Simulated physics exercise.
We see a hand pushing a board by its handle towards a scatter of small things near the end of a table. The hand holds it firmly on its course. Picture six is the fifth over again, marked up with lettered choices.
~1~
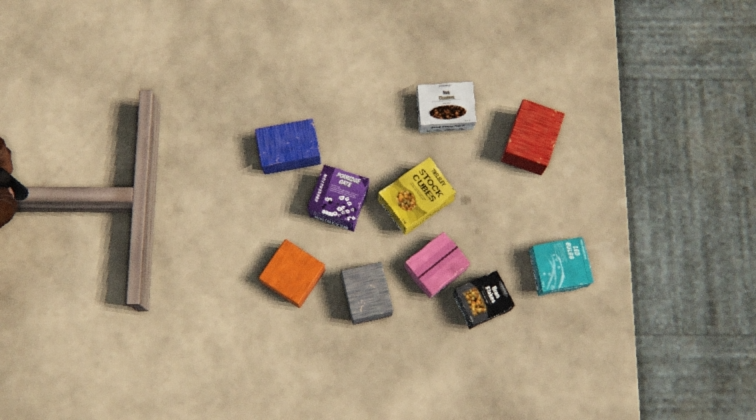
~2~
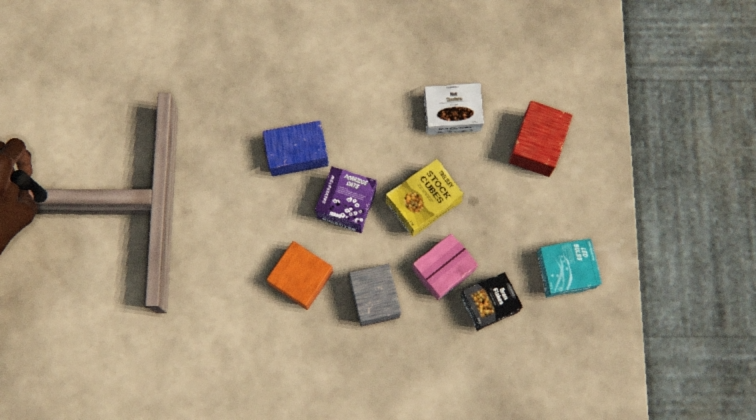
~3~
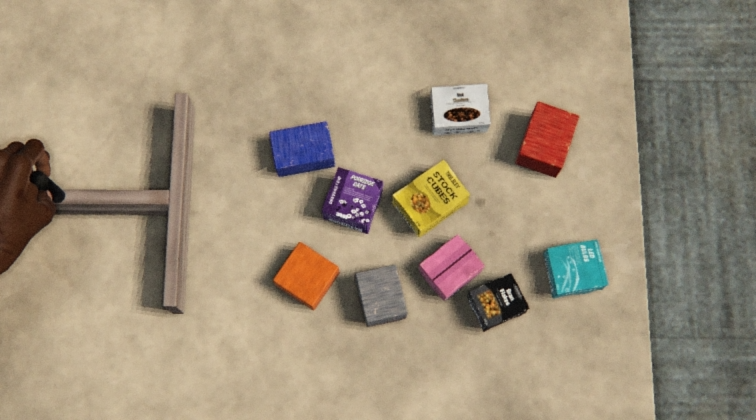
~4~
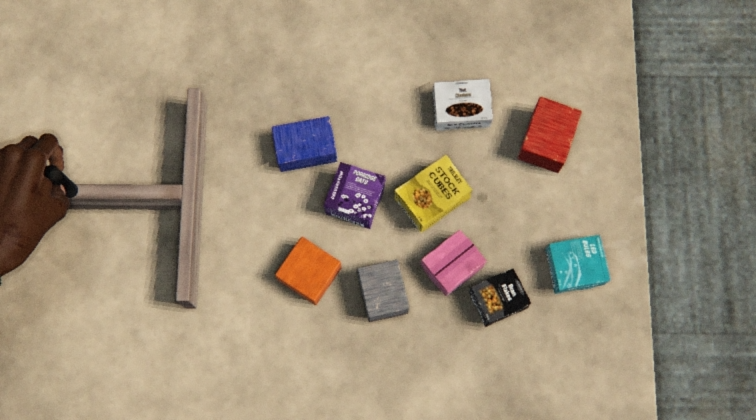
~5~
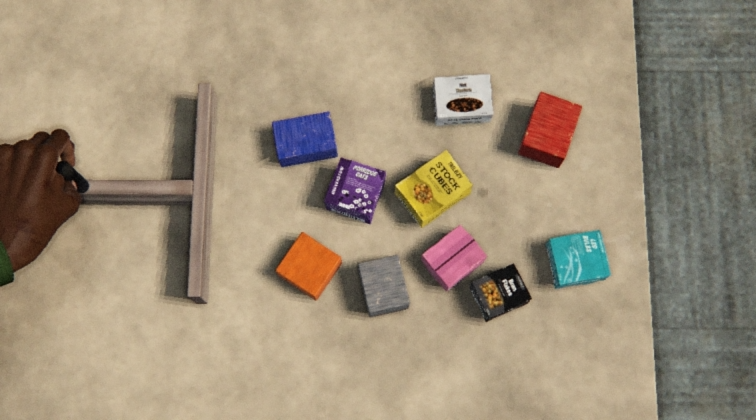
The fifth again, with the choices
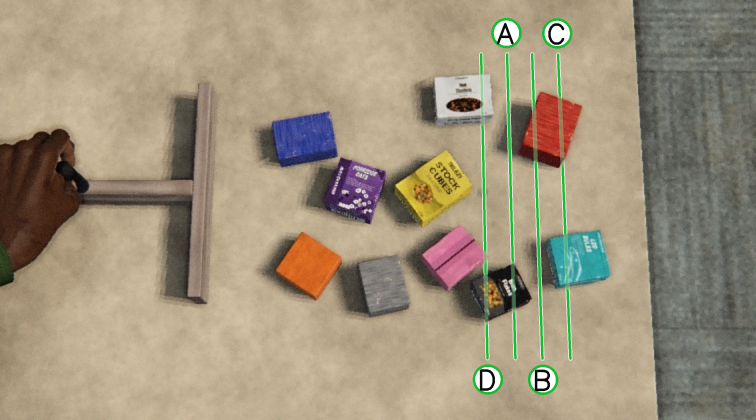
The video shows a dark-skinned hand gripping the handle of a T-shaped board and pushing it slowly to the right across a mottled tabletop, while the scattered colourful blocks and small packets ahead of it remain untouched.
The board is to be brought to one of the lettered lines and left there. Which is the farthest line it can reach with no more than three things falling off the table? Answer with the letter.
No farther than C.
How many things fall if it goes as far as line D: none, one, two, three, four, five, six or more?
In all, none.
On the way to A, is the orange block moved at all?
Yes.
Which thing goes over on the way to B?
The turquoise box.
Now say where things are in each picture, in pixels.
In the first frame, purple packet (339, 197); red block (533, 138); pink box (437, 266).
In the second frame, board (158, 196); black packet (491, 301).
In the third frame, board (175, 197); grey block (381, 296).
In the fourth frame, board (188, 192); orange block (309, 272).
In the fifth frame, board (199, 187); blue block (305, 140); purple packet (356, 190); red block (550, 131).
On the marked copy, A at (511, 201); B at (537, 201); C at (564, 201); D at (484, 201).
With C. Early on, board (331, 188); grey block (403, 289); orange block (362, 251).
Further on, board (463, 188); turquoise box (593, 260); red block (554, 125).
At the end, board (566, 189); turquoise box over the edge; red block over the edge; three fallen.
As for the rest, A is within the limit but short; B is within the limit but short; D is within the limit but short.
